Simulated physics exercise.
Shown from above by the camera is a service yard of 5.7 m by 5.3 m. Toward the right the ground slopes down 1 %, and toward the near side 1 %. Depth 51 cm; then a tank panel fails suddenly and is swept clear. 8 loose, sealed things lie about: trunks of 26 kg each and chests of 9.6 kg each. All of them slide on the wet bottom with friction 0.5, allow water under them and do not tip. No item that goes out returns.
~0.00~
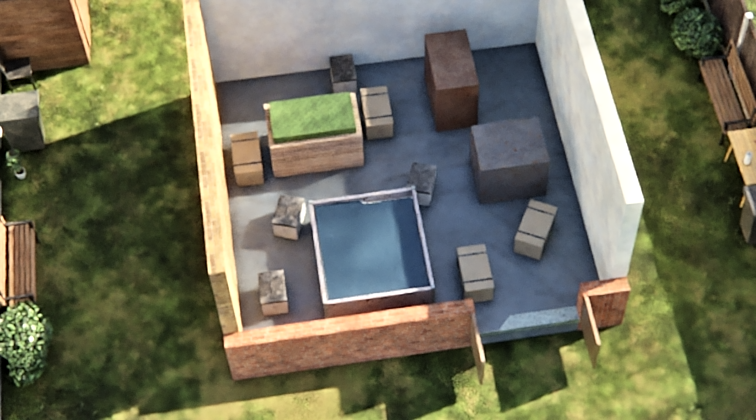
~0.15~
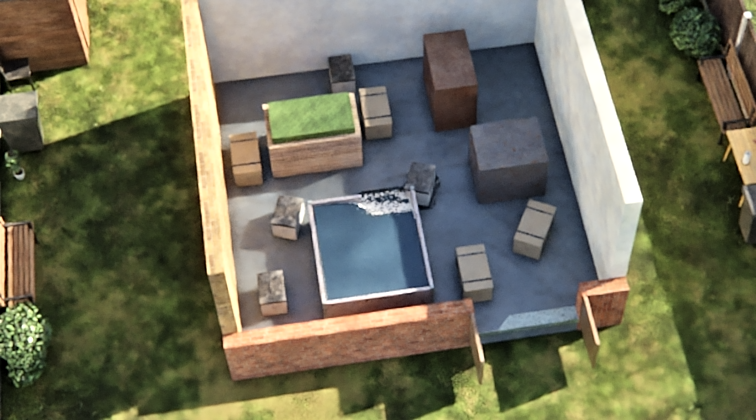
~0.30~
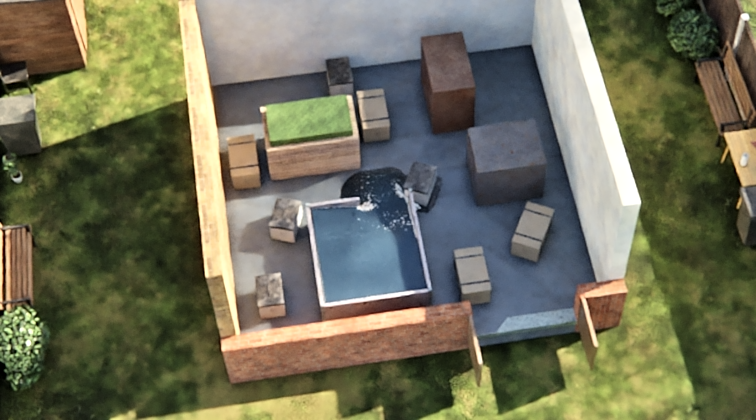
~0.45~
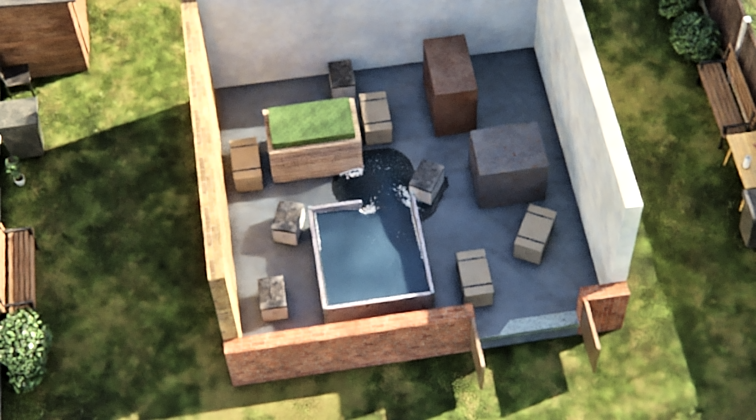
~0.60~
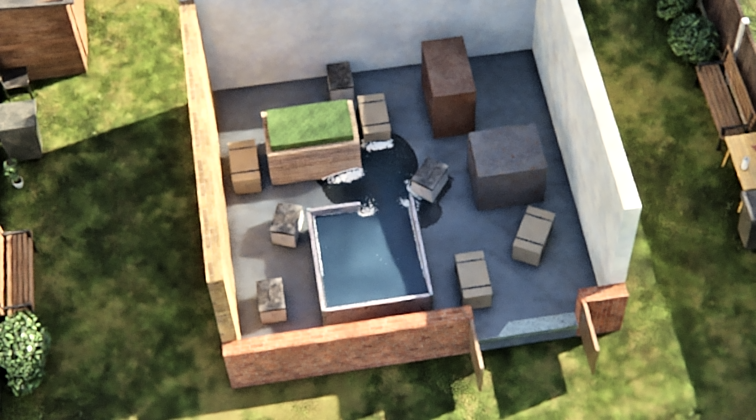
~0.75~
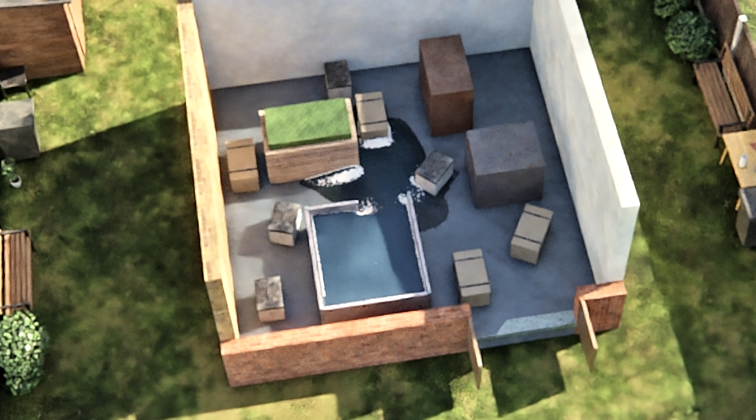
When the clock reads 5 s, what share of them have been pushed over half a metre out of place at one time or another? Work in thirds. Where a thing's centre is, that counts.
Middle band.
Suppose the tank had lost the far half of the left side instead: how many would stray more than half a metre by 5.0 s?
So the tally would be 4.
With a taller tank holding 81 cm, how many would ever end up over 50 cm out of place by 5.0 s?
5.
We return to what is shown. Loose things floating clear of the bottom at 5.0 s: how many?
I'd say 4 of them.
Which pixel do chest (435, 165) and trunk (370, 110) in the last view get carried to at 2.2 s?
First one near (459, 133), second near (385, 70).
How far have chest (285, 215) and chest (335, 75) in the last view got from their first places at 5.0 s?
Shifts in order: 0 cm; 200 cm.
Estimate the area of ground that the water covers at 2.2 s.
Around 13 m2 of it.
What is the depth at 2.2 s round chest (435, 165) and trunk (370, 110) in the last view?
Depth approx. 7 cm / 17 cm.
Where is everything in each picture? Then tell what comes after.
The first picture shows a chest at (421, 177) rests on the ground; a trunk at (376, 106), on the bottom; 2.8 m2 under water; 0 of 8 have shifted.
The second picture shows a chest at (420, 177), on the bottom; a trunk at (375, 106) rests on the ground; 3.2 m2 under water; 0 of 8 have shifted.
The third picture shows a chest at (420, 177) rests on the ground, 7 cm from its start; a trunk at (373, 108) rests on the ground; water covers 3.7 m2; 1 of 8 have shifted.
The fourth picture shows a chest at (426, 175) rests on the ground, 17 cm from its start; a trunk at (375, 111) rests on the ground; water covers 4.3 m2; 1 of 8 have shifted.
The fifth picture shows a chest at (430, 172), on the bottom, 29 cm from its start; a trunk at (374, 113), on the bottom; 4.8 m2 under water; 1 of 8 have shifted.
The sixth picture shows a chest at (434, 166), on the bottom, 44 cm from its start; a trunk at (371, 111), on the bottom; 5.4 m2 under water; 1 of 8 have shifted.
After 1.1 s 1 of 8 are over 50 cm from their spots; 0 afloat.
After 2.2 s 2 of 8 are over 50 cm from their spots; 2 afloat.
After 3.5 s 3 of 8 are over 50 cm from their spots; 1 afloat.
After 5.0 s 3 of 8 are over 50 cm from their spots, and 3 have been at some point; 4 afloat.
